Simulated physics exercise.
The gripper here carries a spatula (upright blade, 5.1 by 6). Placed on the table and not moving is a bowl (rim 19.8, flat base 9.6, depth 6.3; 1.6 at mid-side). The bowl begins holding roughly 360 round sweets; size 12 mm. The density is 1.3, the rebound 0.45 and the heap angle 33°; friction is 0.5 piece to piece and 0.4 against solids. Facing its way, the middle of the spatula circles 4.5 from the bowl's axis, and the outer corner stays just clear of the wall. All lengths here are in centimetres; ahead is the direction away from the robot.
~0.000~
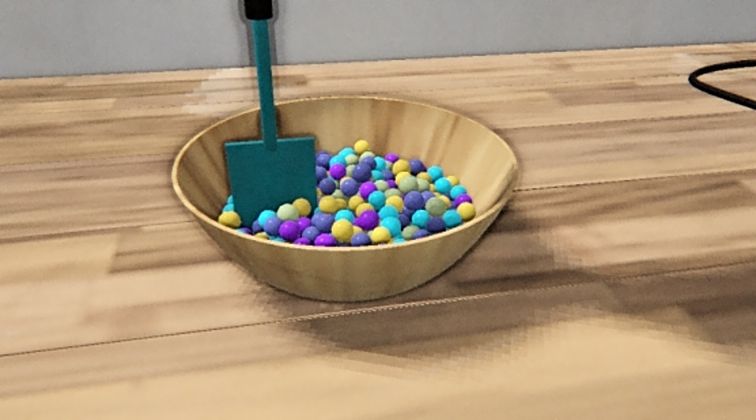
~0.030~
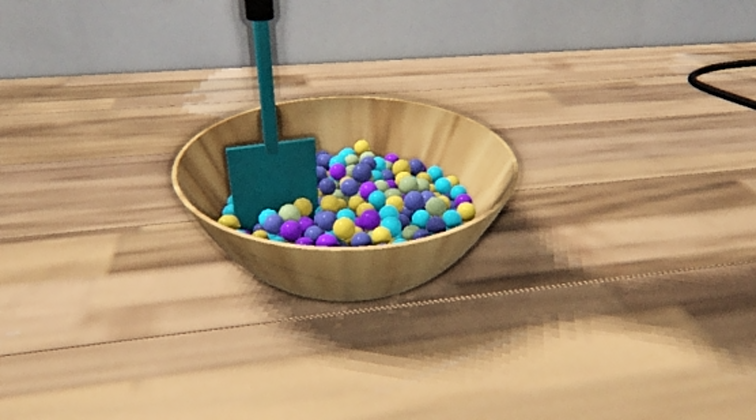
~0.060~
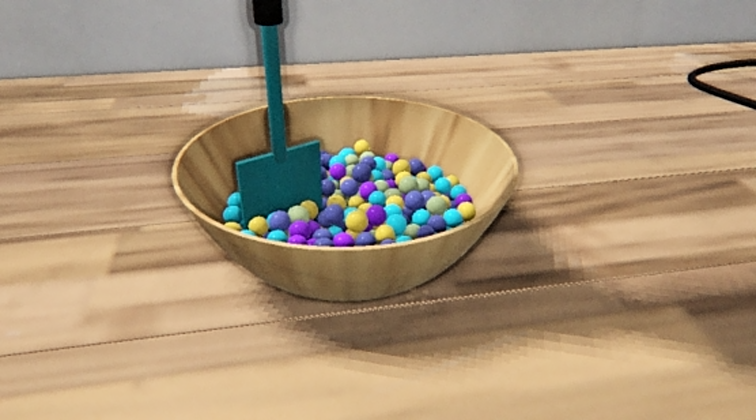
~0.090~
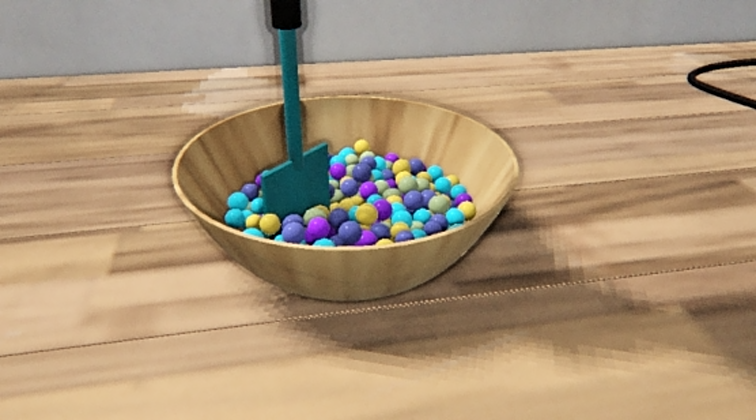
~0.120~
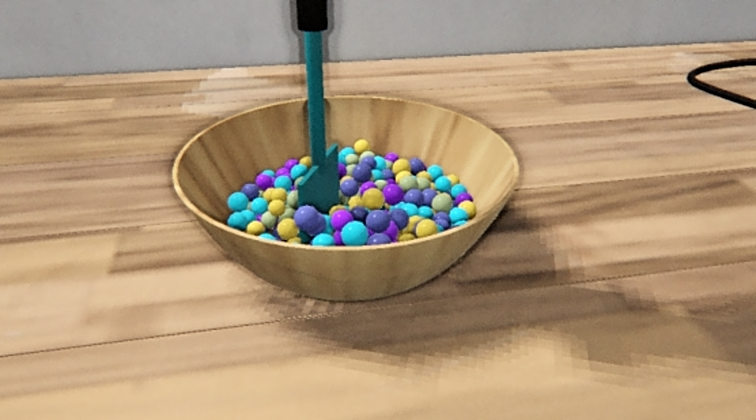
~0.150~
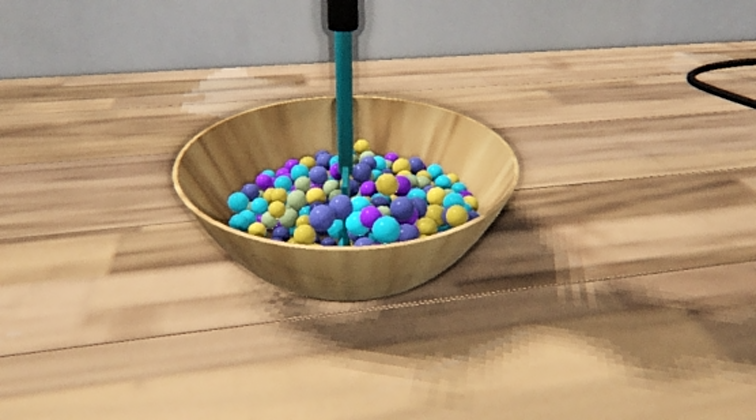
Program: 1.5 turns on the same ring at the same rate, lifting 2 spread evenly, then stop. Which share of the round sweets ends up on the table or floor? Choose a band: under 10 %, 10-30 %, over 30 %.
Band: 10-30 %.
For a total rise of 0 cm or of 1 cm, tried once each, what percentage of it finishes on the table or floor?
Estimates: 25 % then 25 %.
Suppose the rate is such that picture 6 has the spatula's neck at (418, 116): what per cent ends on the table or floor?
Close to 40 in a hundred.
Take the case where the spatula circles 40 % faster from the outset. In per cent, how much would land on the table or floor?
Then roughly 30 %.
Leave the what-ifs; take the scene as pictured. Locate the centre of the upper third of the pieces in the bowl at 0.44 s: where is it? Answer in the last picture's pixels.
The top third is centred near (320, 131) in the last picture.
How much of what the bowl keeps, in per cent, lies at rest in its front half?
About 50 %.
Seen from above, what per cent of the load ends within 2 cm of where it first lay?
Around 10 in a hundred, roughly.
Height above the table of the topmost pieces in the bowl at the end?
Some 5.5 cm.
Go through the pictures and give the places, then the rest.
The spatula neck at (268, 117), 0° round; upper third of the load around (354, 198), from x 230 to 465, top at y 150; 355 in the bowl, in the first frame.
The spatula neck at (269, 119), 7° round; upper third of the load around (353, 201), from x 230 to 465, top at y 150, in the second frame.
The spatula neck at (277, 127), 24° round; upper third of the load around (354, 204), from x 230 to 465, top at y 150, in the third frame.
The spatula neck at (294, 133), 43° round; upper third of the load around (360, 215), from x 235 to 465, top at y 150, in the fourth frame.
The spatula neck at (318, 137), 61° round; upper third of the load around (371, 217), from x 240 to 465, top at y 150, in the fifth frame.
The spatula neck at (345, 137), 80° round; upper third of the load around (387, 209), from x 240 to 470, top at y 145; 354 in the bowl, 1 in flight or on the tool, in the sixth frame.
After 0.44 s, 259° round, highest piece 9 above the table; 325 in the bowl, 23 on the table or floor, 7 in flight or on the tool.
After 0.74 s, 78° round, highest piece 8 above the table; 303 in the bowl, 47 on the table or floor, 5 in flight or on the tool.
After 1.08 s, 180° round, highest piece 5 above the table; 300 in the bowl, 55 on the table or floor.
After 1.78 s, 180° round, highest piece 5 above the table; 300 in the bowl, 55 on the table or floor.
In the end, 300 in the bowl, 55 on the table or floor. That is 15 % on the table or floor.
